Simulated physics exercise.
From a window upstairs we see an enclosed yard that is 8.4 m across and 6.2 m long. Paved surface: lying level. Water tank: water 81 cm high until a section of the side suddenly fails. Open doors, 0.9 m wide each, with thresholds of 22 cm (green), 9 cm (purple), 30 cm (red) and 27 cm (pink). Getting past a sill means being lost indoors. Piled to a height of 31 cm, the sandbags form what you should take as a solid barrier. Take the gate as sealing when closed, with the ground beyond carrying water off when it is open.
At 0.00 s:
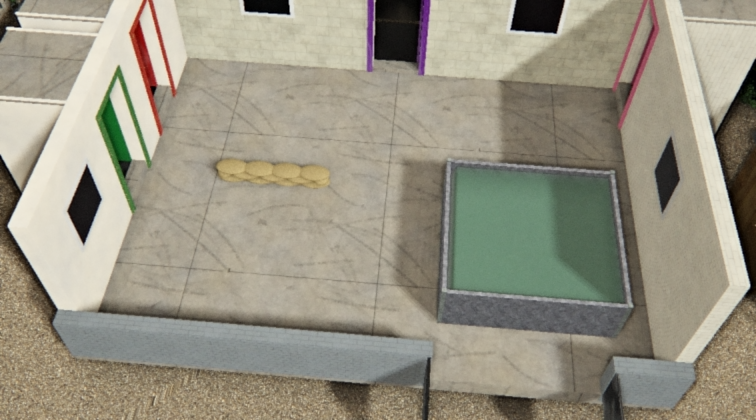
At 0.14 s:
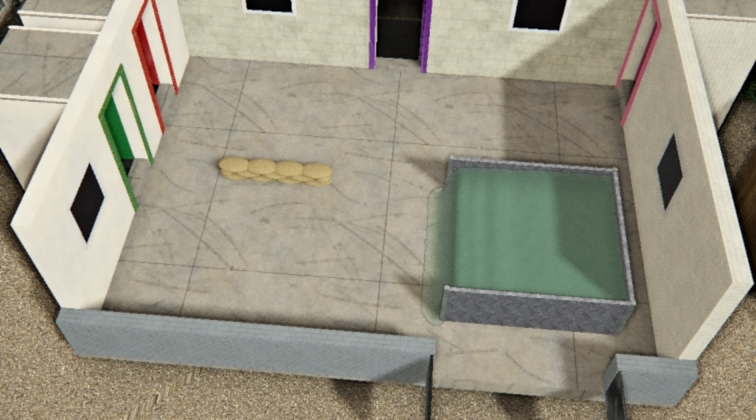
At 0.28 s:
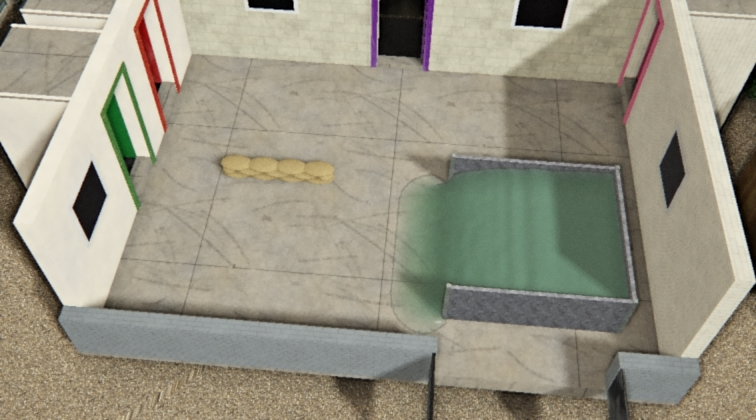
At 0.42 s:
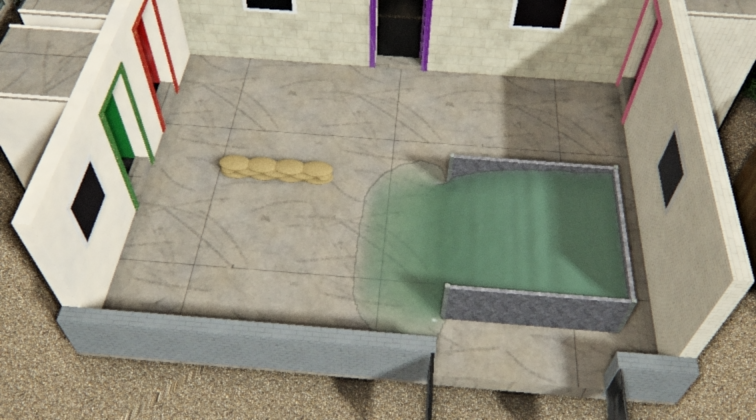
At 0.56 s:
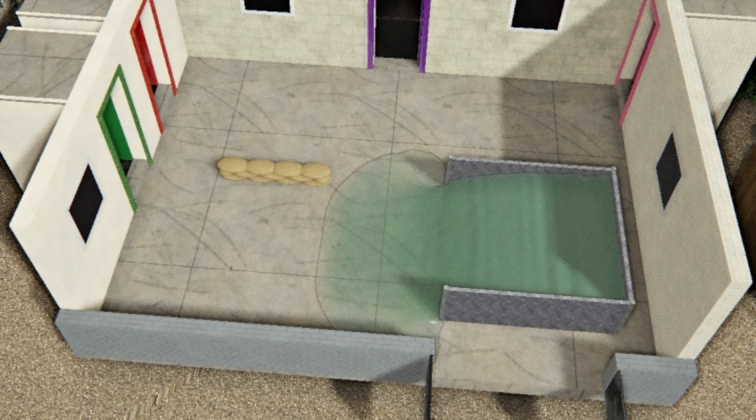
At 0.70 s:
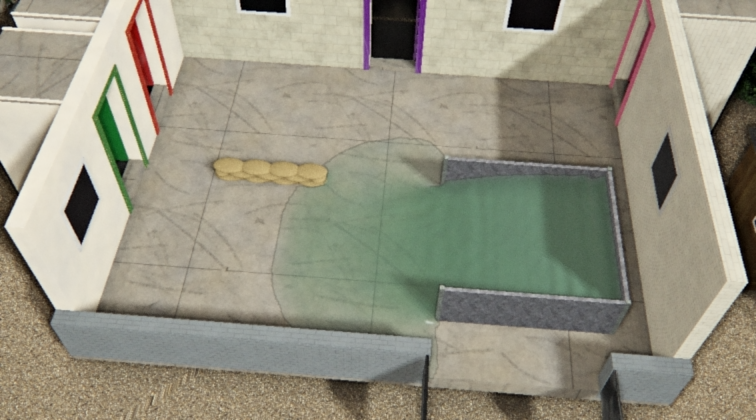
The video shows a walled yard with green, red, purple and pink doorways, where greenish water in a rectangular tank pours out of its left side and spreads leftward across the paved floor, reaching the right end of the sandbags.
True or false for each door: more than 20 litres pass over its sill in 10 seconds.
Per door: The green door: True; the purple door: False; the red door: False; the pink door: False.
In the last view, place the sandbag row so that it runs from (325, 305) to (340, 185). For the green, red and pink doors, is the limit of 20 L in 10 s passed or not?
Result: Green door inside the limit; red door inside the limit; pink door inside the limit.
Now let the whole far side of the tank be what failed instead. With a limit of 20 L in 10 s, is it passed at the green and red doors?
Versus the limit - green: Within, red: Within.
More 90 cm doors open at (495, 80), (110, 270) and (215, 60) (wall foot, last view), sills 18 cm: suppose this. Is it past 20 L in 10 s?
First doorway falls short, second gets there, third gets there.
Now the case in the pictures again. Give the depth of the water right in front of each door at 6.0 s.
Readings (cm): Green = 18; purple = 10; red = 16; pink = 0.
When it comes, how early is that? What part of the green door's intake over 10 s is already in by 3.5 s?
80 percent or so by then.
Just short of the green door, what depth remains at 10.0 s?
I'd put it near 11.0 cm.
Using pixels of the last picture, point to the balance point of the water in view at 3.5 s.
Close to (289, 230) in the last picture.
After 1.4 s water covers 45 % of the floor and is deepest (34 cm) near (430, 233); green door 8 cm at the sill, 0 L in, purple door not reached, red door not reached, pink door not reached.
After 2.2 s water covers 60 % of the floor and is deepest (54 cm) near (89, 335); green door 39 cm at the sill, 37 L in, purple door not reached, red door 2 cm at the sill, 0 L in, pink door not reached.
After 3.5 s water covers 60 % of the floor and is deepest (43 cm) near (89, 335); green door 36 cm at the sill, 164 L in, purple door 2 cm at the sill, 0 L in, red door 8 cm at the sill, 0 L in, pink door not reached.
After 6.0 s water covers 70 % of the floor and is deepest (26 cm) near (172, 92); green door 18 cm at the sill, 209 L in, purple door 10 cm at the sill, 0 L in, red door 16 cm at the sill, 0 L in, pink door not reached.
After 10.0 s water covers 95 % of the floor and is deepest (22 cm) near (549, 91); green door 11 cm at the sill, 209 L in, purple door 6 cm at the sill, 4 L in, red door 10 cm at the sill, 0 L in, pink door 16 cm at the sill, 4 L in.
